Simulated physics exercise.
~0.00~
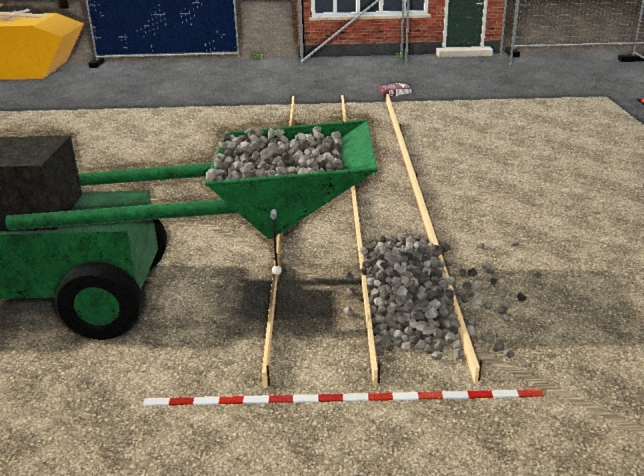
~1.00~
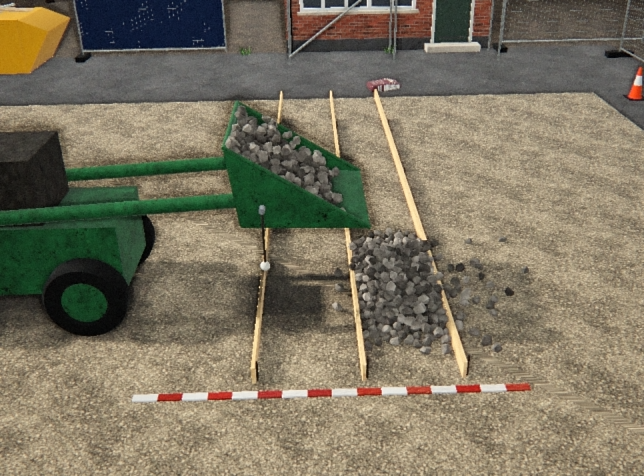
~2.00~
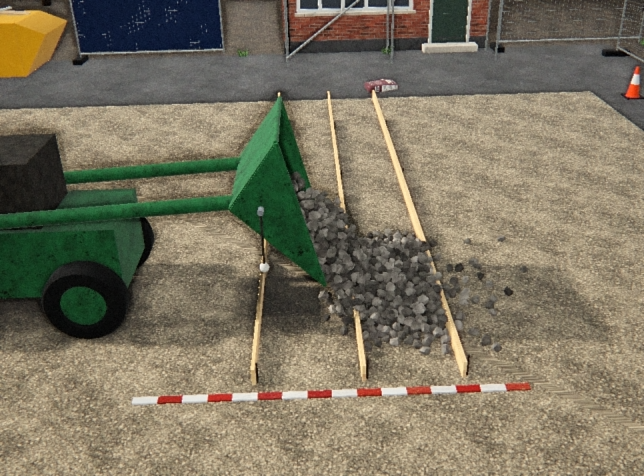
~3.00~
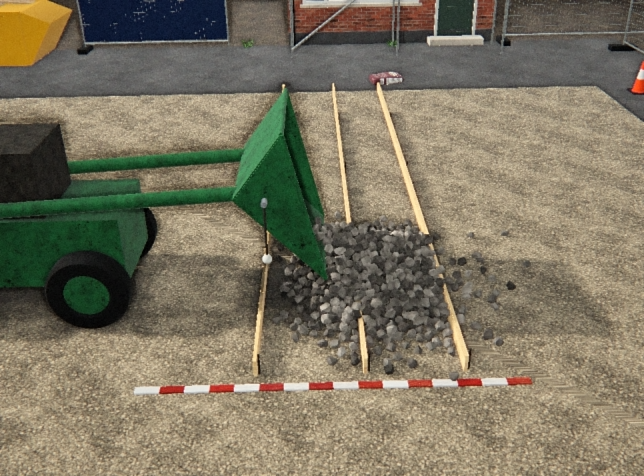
At first, a green loader at the left holds a bucket of grey crushed stones above sandy ground, with a loose heap already lying between the middle and right wooden planks. The bucket then tips down toward the right, and the stones slump toward its lower lip. As it steepens, they pour out in a stream, landing between the planks and against the old heap. The bucket stays steeply tilted, looking nearly empty. At the end, one broad pile covers part of the middle plank, spreading across both bays, with a few stones scattered beyond the right plank.
